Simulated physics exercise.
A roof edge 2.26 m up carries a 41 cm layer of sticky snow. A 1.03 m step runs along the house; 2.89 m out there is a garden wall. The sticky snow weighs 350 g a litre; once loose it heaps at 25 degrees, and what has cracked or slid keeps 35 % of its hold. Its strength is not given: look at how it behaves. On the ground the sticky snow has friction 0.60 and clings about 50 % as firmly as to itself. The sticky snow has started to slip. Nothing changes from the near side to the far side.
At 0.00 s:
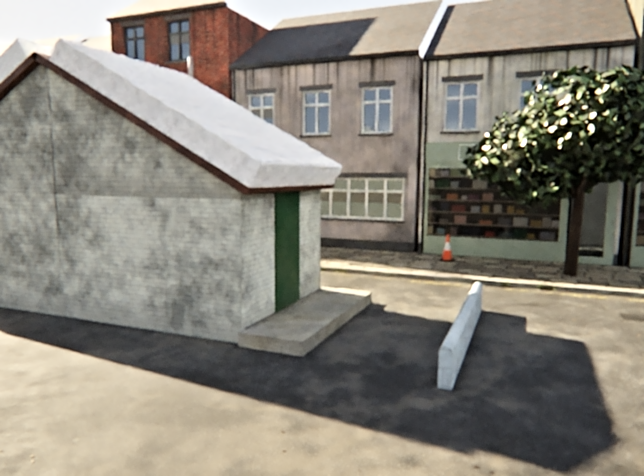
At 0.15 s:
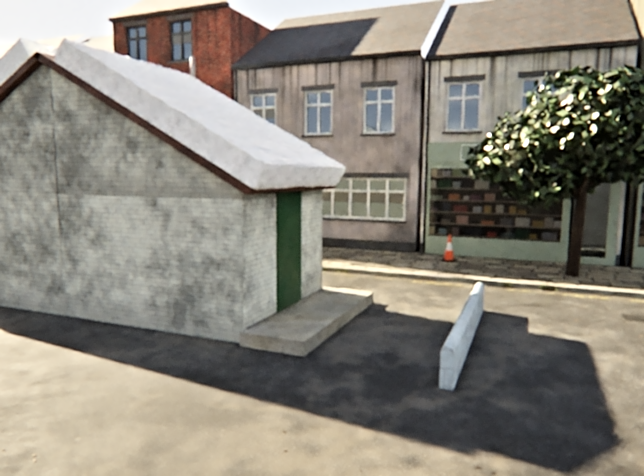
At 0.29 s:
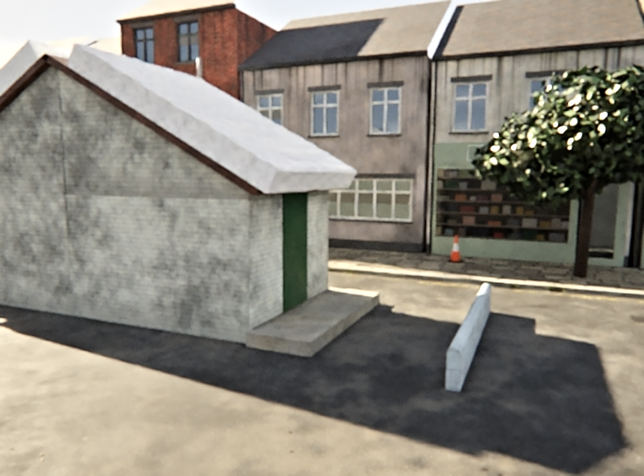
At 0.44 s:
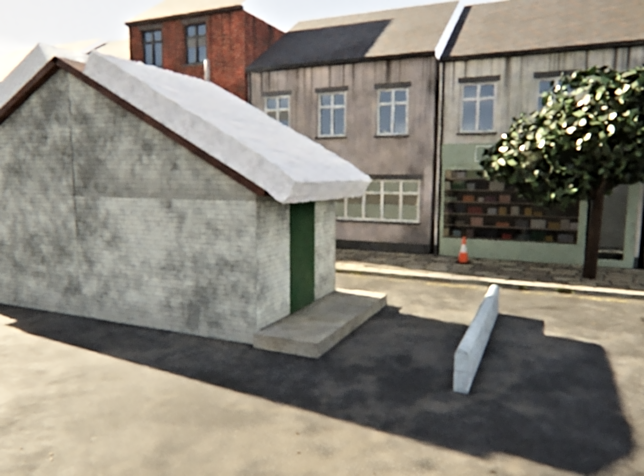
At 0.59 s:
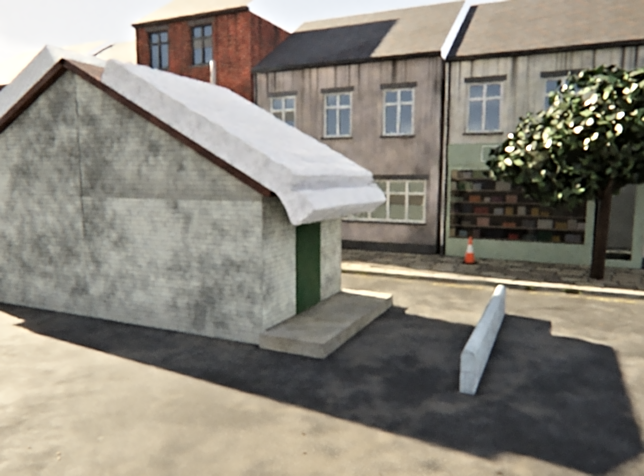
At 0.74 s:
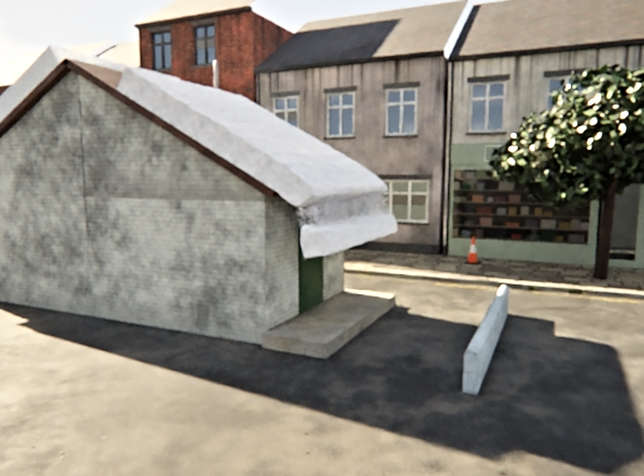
A thick white layer of snow slid slowly down the roof of a small grey building with a green door, pushed out past the eaves, then cracked and sagged over the doorway.
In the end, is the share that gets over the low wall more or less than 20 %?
The share that gets over the low wall is more than 20 %.
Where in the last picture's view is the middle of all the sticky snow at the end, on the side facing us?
At about (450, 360).
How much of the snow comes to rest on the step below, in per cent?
Near 2 %.
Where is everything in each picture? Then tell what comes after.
In the first picture, foremost bit of the sticky snow at (260, 166), 2 % of it past the eaves, in one piece.
In the second picture, foremost bit of the sticky snow at (264, 168), its middle shifted 3.7 cm, 3 % of it past the eaves, in one piece.
In the third picture, foremost bit of the sticky snow at (276, 173), its middle shifted 14 cm, 6 % of it past the eaves, in one piece.
In the fourth picture, foremost bit of the sticky snow at (294, 185), its middle shifted 33 cm, 10 % of it past the eaves, in one piece.
In the fifth picture, foremost bit of the sticky snow at (312, 207), its middle shifted 58 cm, 16 % of it past the eaves, cracking.
In the sixth picture, foremost bit of the sticky snow at (327, 248), its middle shifted 92 cm, 24 % of it past the eaves, cracking.
After 1.15 s, 64 % is still on the roof and 0 % is past the low wall.
After 1.63 s, 14 % is still on the roof and 0 % is past the low wall.
After 2.12 s, none is still on the roof and 23 % is past the low wall.
After 2.60 s, none is still on the roof and 26 % is past the low wall.
After 3.10 s, none is still on the roof and 26 % is past the low wall.
